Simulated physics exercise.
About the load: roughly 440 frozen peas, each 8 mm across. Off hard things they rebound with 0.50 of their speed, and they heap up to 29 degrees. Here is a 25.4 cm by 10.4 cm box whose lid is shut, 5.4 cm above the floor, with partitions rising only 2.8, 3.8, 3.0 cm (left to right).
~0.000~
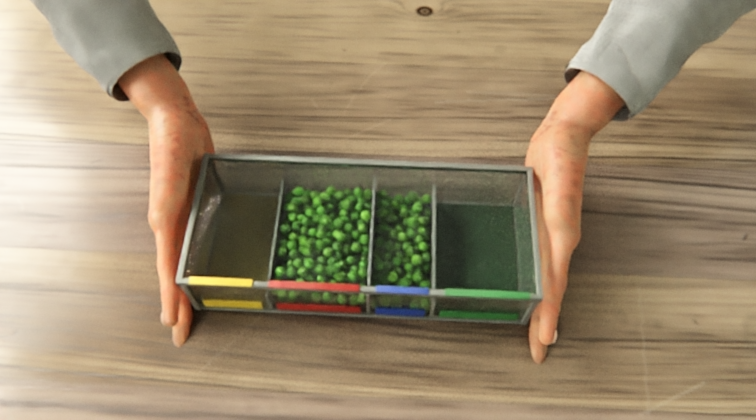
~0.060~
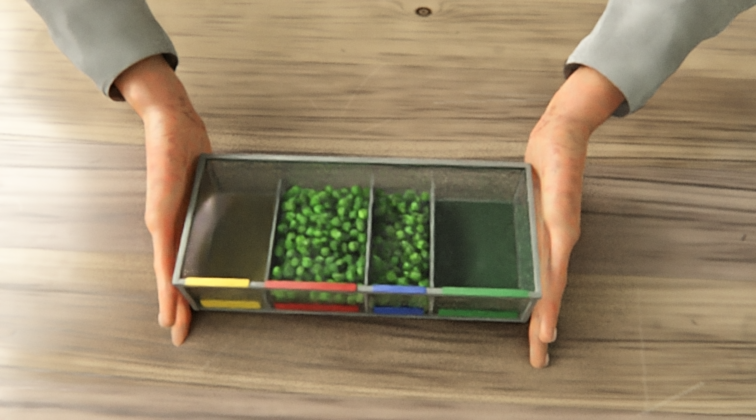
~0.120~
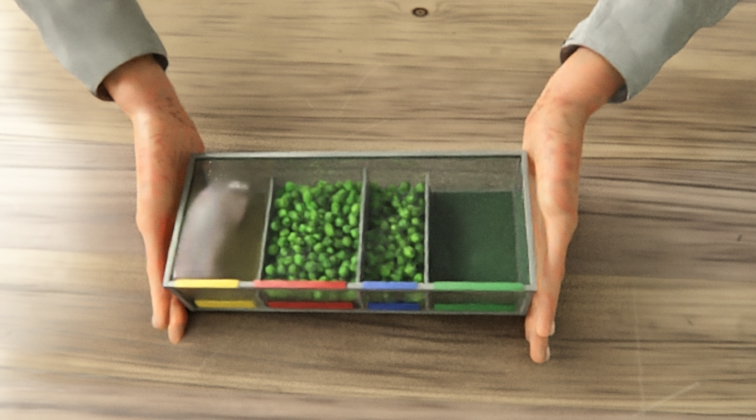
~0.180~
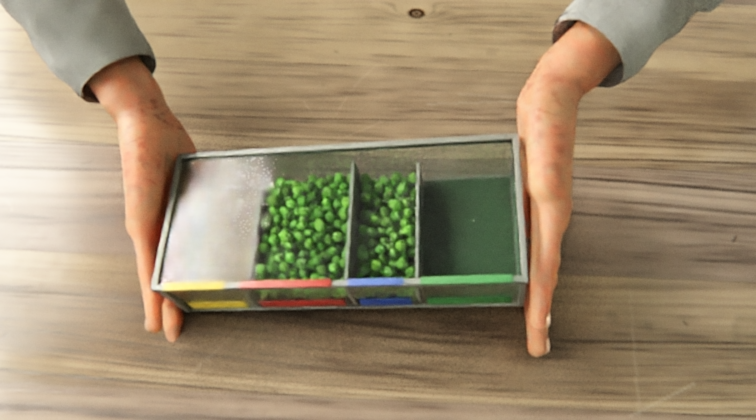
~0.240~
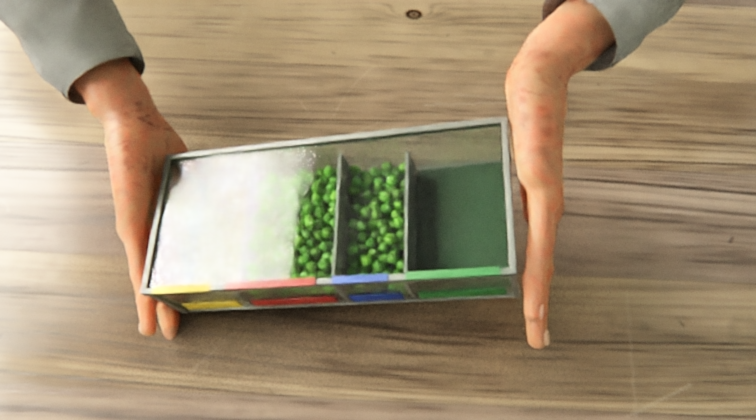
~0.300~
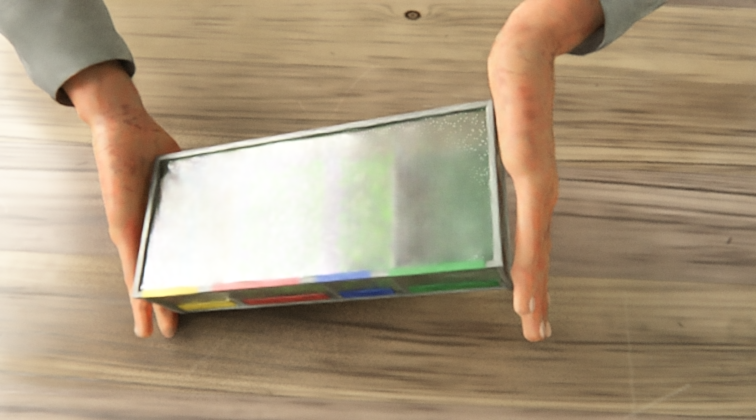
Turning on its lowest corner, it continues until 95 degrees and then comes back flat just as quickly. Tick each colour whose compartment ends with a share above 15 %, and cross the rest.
Red: Tick. Blue: Tick. Green: Cross. Yellow: Tick.
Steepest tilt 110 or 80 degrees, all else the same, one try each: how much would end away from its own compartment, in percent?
Some 70 and some 45 per cent, respectively.
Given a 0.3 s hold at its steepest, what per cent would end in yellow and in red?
Final amounts would be yellow 55% and red 20%.
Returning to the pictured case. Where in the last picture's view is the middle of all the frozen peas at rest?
Near (248, 269).
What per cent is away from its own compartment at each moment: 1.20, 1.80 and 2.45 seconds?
40, 60, 60.
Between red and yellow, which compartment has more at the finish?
Yellow.
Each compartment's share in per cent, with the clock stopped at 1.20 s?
In per cent: Red 35, blue 30, green 0, yellow 35.
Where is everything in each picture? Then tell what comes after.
The first picture shows box tilt 0 degrees, front corners at (183, 279) and (537, 295); red 65 %, blue 35 %.
The second picture shows box tilt 1 degrees, front corners at (180, 280) and (536, 293).
The third picture shows box tilt 6 degrees, front corners at (170, 282) and (531, 286), lowest corner left front.
The fourth picture shows box tilt 11 degrees, front corners at (159, 286) and (522, 277), lowest corner left front.
The fifth picture shows box tilt 17 degrees, front corners at (148, 289) and (510, 269), lowest corner left front.
The sixth picture shows box tilt 22 degrees, front corners at (140, 293) and (495, 261), lowest corner left front; red 65 %, blue 35 %. Its pace works out near 90 degrees a second.
After 1.20 s, tilt 94 degrees; red 35 %, blue 30 %, yellow 35 %.
After 1.80 s, tilt 41 degrees; red 20 %, blue 25 %, yellow 55 %.
After 2.45 s, tilt 0 degrees; red 20 %, blue 20 %, yellow 55 %.
At rest (3.2 s), red 20 %, blue 20 %, green 0 %, yellow 55 %.
